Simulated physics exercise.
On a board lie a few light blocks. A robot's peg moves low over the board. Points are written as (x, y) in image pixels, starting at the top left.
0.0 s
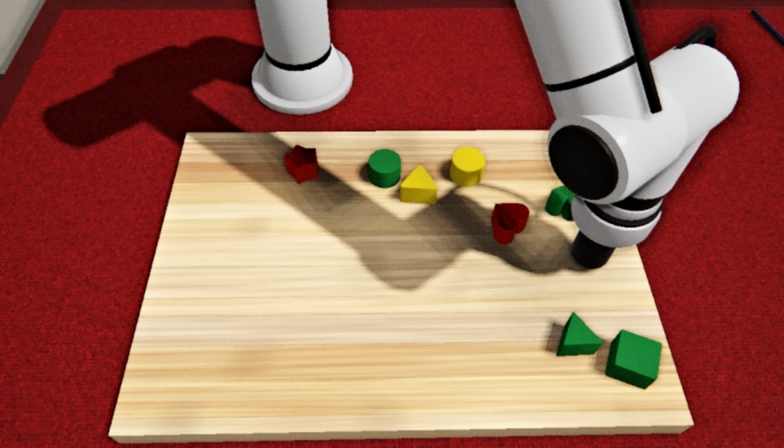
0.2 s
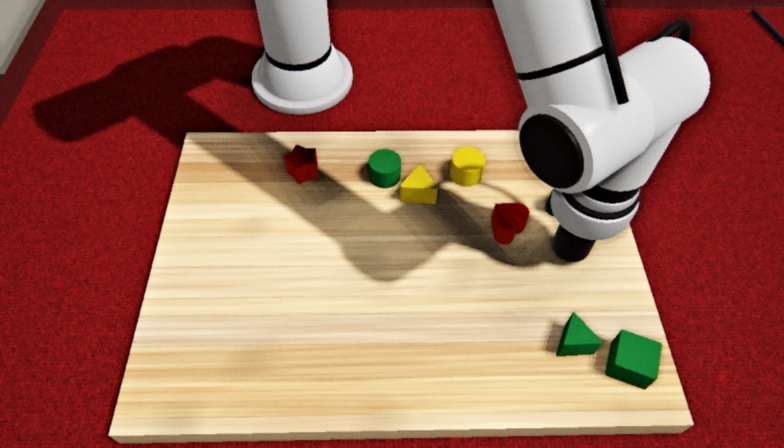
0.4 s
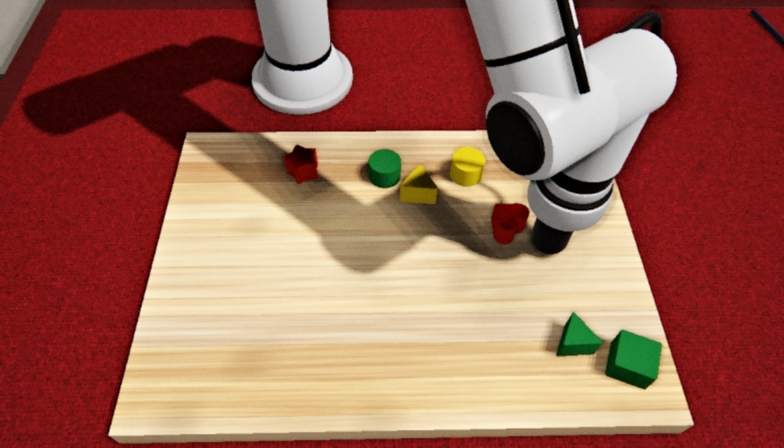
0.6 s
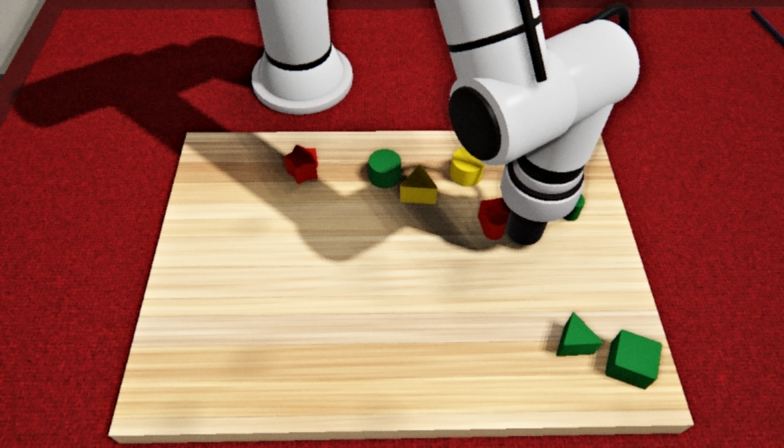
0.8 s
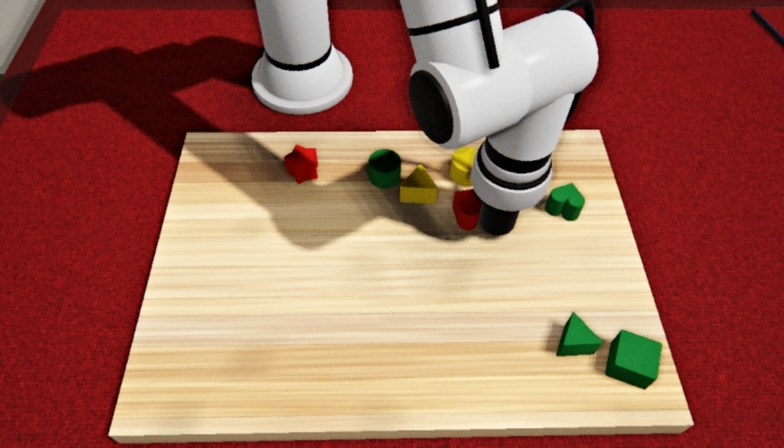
At first, a robot arm holds its dark peg low near the right side of a wooden board scattered with red, green and yellow blocks. The peg glides left without touching anything, then meets the red heart block and pushes it a short way left and slightly back, toward the yellow blocks.
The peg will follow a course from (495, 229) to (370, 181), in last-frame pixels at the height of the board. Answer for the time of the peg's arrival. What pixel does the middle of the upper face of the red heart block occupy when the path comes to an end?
I'd guess (346, 153).
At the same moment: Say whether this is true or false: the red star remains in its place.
True - the claim holds.
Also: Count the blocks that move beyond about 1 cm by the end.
Count: Three or more.
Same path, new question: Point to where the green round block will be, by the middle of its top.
It will end up at (339, 132).
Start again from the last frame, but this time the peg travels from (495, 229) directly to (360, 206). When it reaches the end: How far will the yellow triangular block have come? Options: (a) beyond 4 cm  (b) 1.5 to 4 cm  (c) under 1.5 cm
a: Beyond 4 cm.
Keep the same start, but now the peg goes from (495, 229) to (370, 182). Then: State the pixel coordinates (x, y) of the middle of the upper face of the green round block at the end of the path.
My best guess is (341, 132).
What follows on the original path. One third of the way, peg at (453, 205); green round block at (382, 159); yellow triangular block at (401, 176), turned 20° clockwise; red heart block at (428, 183).
Two thirds of the way, peg at (410, 189); green round block at (361, 150); yellow triangular block at (362, 175), turned 15° clockwise; red heart block at (386, 167).
At the end, peg at (370, 174); red star unmoved; green round block at (339, 132); yellow triangular block at (329, 172), turned 25° anticlockwise; yellow round block unmoved; red heart block at (346, 153).
